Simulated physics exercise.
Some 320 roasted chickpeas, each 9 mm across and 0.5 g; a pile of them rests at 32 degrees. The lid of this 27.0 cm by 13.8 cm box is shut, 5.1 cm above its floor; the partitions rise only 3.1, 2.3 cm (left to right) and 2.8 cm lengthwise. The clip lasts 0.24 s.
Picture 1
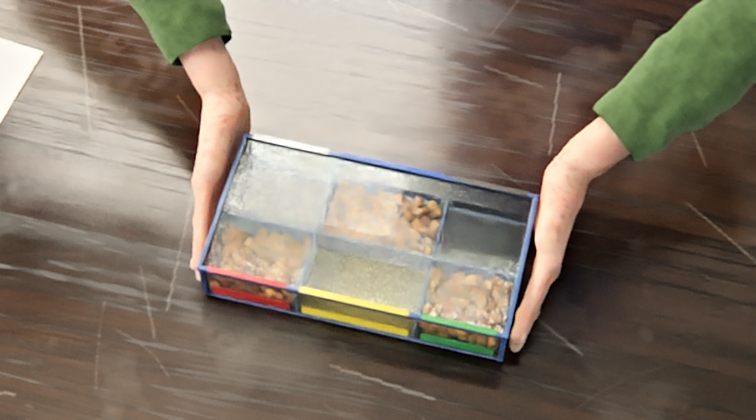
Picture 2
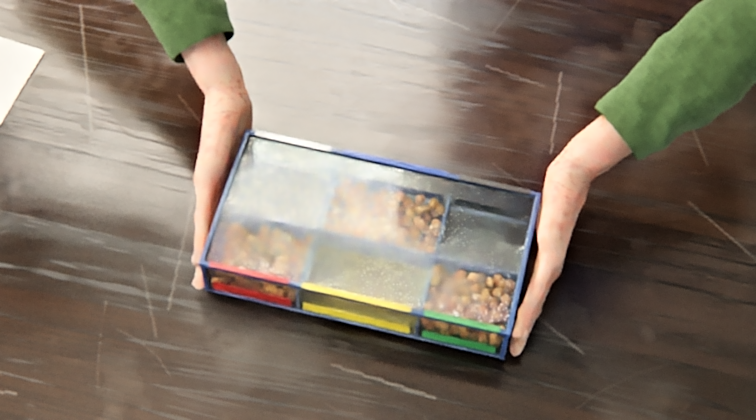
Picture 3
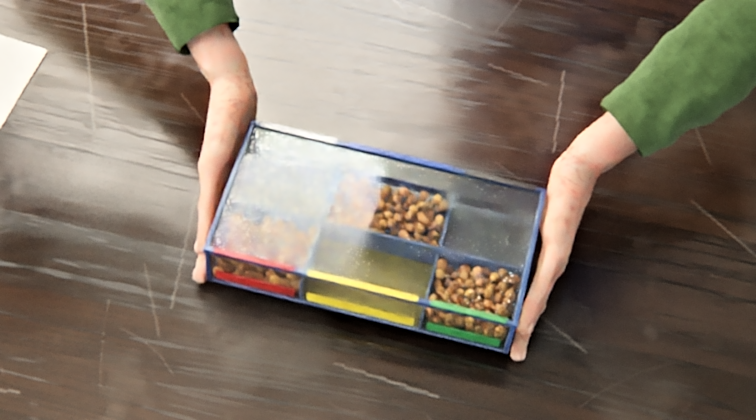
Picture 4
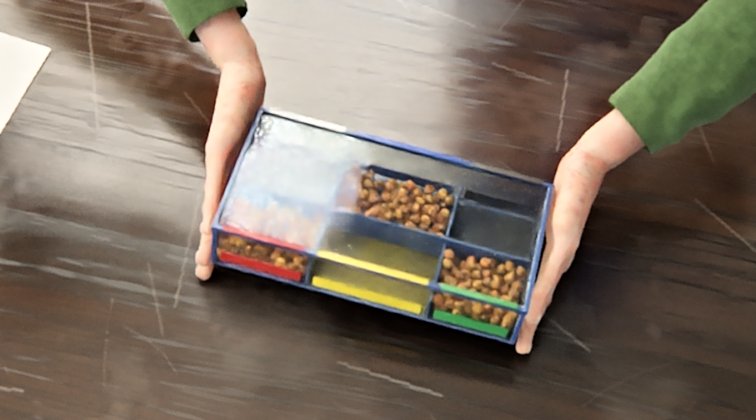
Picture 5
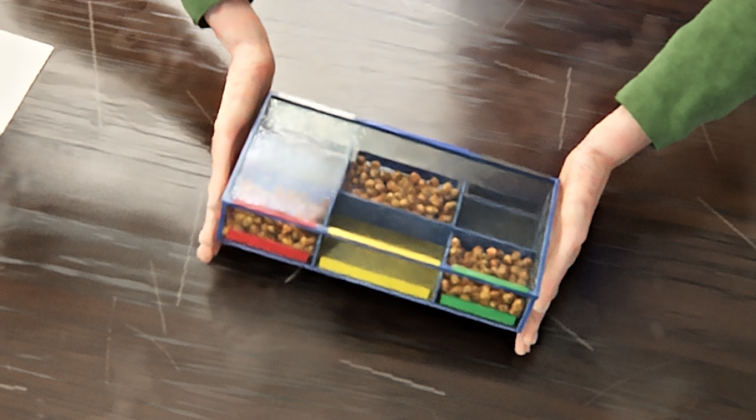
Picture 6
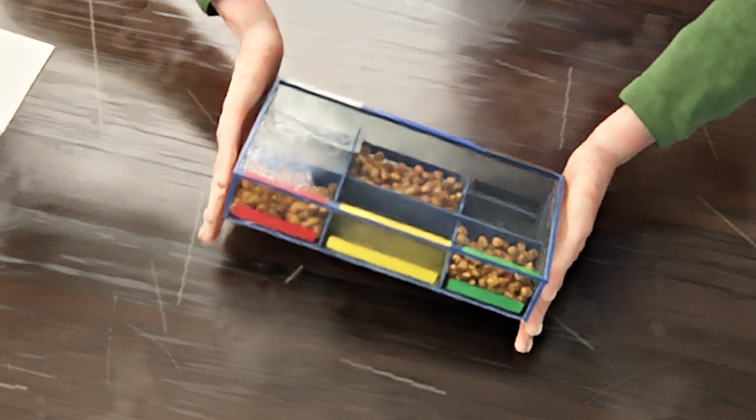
On a dark, scratched tabletop, two hands in green sleeves hold a clear-lidded, blue-edged compartment box of small brown pieces, then gradually tilt it, raising the left side and revealing more of the red, yellow and green-marked front.
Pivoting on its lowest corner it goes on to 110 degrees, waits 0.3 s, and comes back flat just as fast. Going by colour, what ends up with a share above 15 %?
Red: No, blue: Yes, green: No, yellow: No, white: No, black: Yes.
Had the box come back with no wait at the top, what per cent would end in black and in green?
Black 40, green 10.
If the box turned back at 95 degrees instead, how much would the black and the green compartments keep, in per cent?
Black 35, green 10.
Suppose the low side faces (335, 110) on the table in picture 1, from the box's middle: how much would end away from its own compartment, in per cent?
Some 65 per cent.
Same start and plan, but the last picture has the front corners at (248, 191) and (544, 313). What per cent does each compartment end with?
Red 5; blue 15; green 30; yellow 0; white 0; black 55.
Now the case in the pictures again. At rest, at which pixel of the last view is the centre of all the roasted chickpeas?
Around (448, 215).
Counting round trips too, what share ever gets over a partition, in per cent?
Some 70 per cent.
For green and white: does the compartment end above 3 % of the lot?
Green yes, white yes.
Then, 0.90 s after the last picture, tilt 110 degrees; red 5 %, blue 45 %, green 10 %, white 10 %, black 35 %.
Then, 1.49 s after the last picture, tilt 57 degrees; blue 50 %, green 10 %, white 10 %, black 35 %.
Then, 2.14 s after the last picture, tilt 0 degrees; blue 45 %, green 10 %, white 10 %, black 40 %.
In the end, red 0 %, blue 45 %, green 10 %, yellow 0 %, white 10 %, black 40 %.
